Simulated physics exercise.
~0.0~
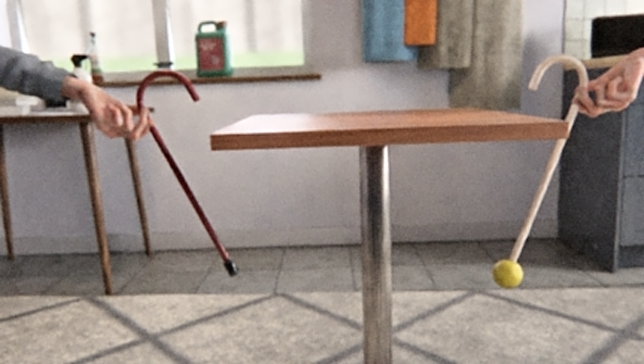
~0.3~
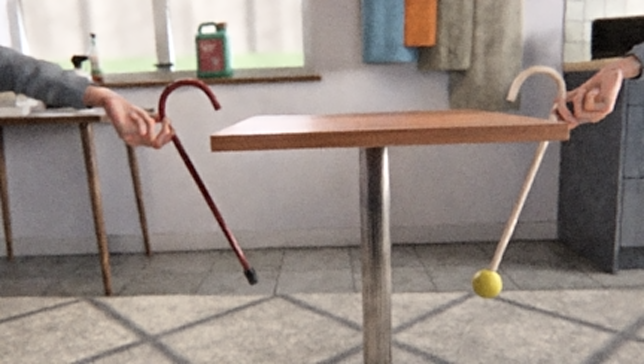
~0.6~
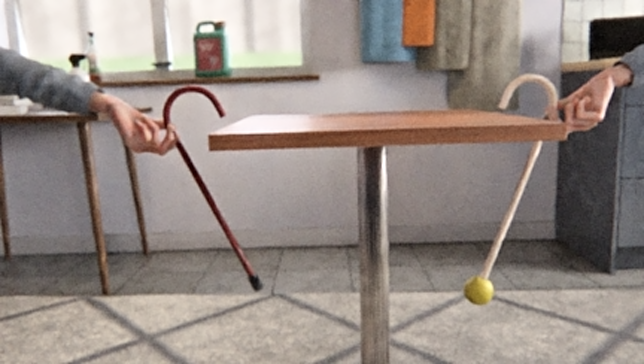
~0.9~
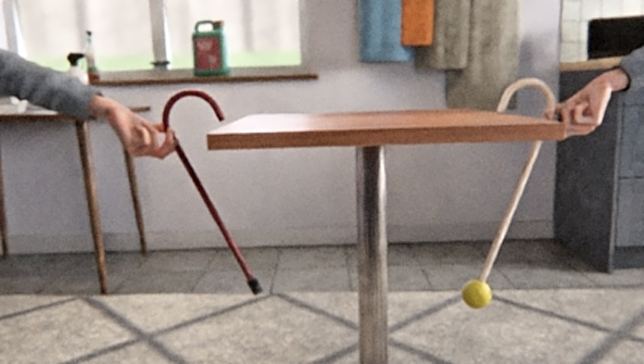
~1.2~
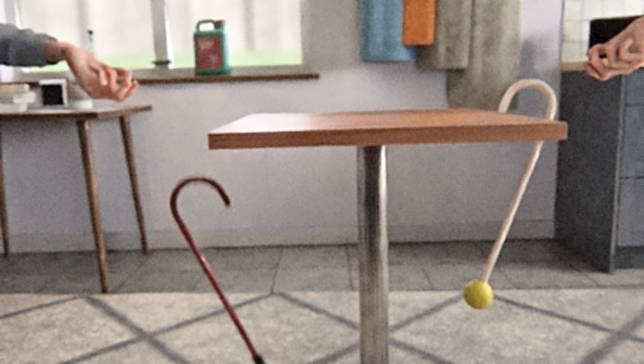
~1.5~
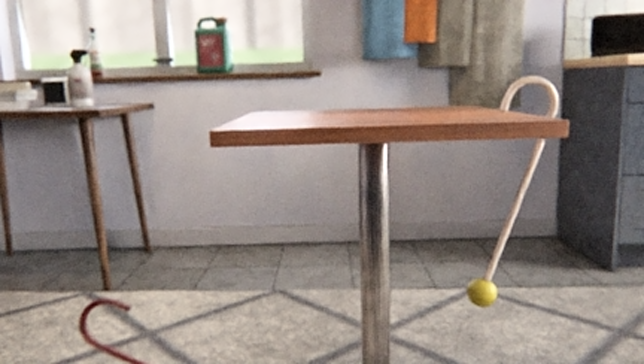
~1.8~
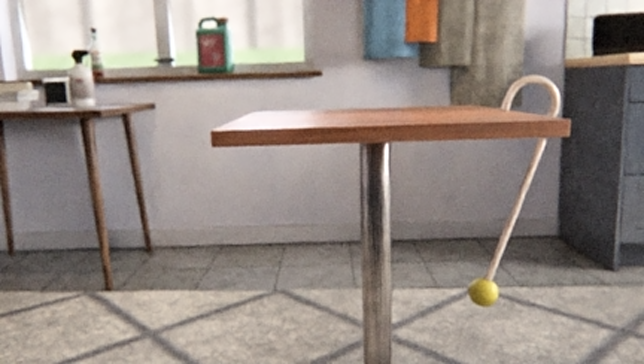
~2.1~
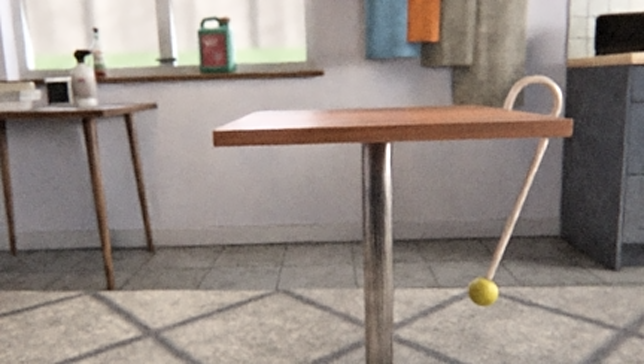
In a room with a wooden table, two hands moved a dark red cane and a pale cane-shaped stick with a yellow ball toward opposite edges, then let go; the red one dropped to the floor and out of sight, while the pale one stayed hooked.
